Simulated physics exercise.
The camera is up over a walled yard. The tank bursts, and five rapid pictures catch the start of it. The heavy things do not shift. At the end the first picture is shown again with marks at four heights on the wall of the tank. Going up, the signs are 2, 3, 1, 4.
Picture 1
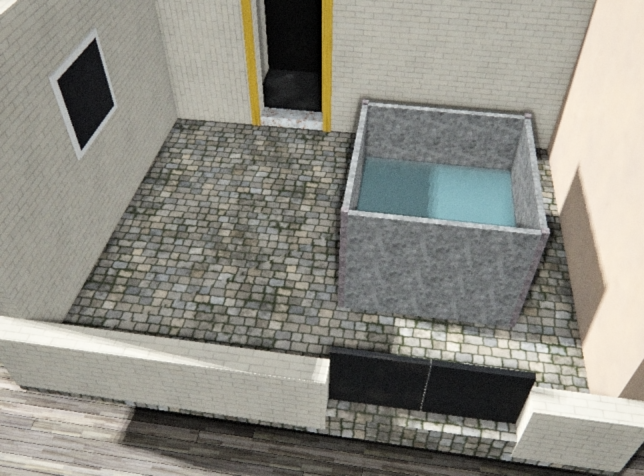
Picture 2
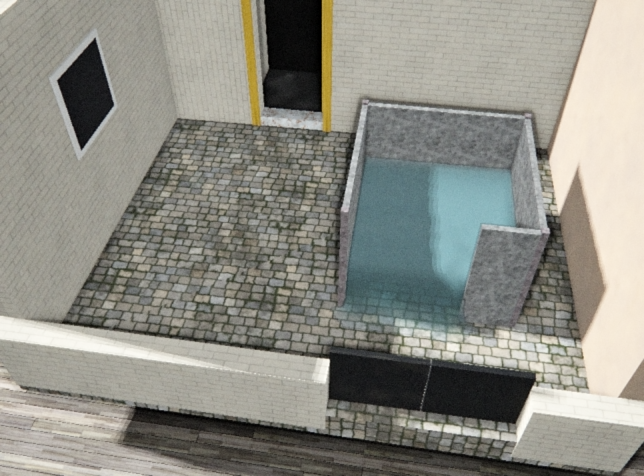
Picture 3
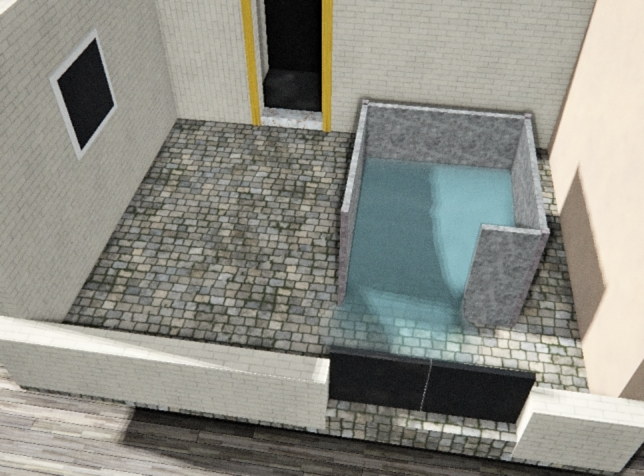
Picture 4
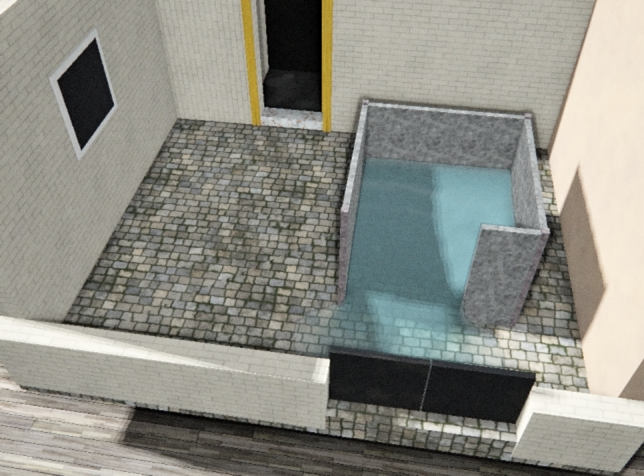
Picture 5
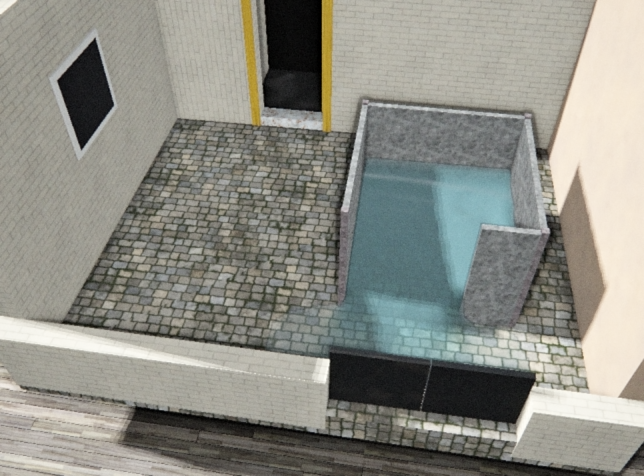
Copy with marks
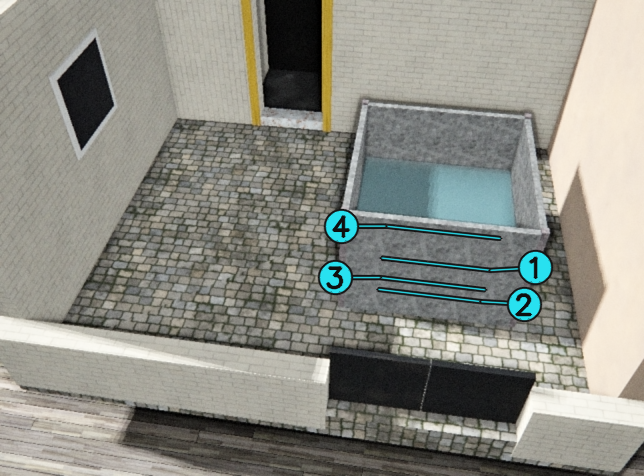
The clip shows a walled, stone-paved yard with a gray tank of blue water near a shut dark gate; part of the tank's front wall disappears, and water spreads across the paving toward the gate and leftward.
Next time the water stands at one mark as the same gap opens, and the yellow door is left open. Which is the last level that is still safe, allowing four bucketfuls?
It is 1.
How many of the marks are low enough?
Three of them.
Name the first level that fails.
It is 4.
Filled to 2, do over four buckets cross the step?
No, not at all.
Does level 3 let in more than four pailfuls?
No, that is safe.
In cyan, 1 at (435, 264); 2 at (429, 295); 3 at (431, 283); 4 at (442, 232); from the bottom up 2, 3, 1, 4.
If 1 is chosen, a splash gets over, under a bucket.
If 2 is chosen, nothing gets over.
If 3 is chosen, nothing gets over.
If 4 is chosen, about 12 bucketfuls get in.
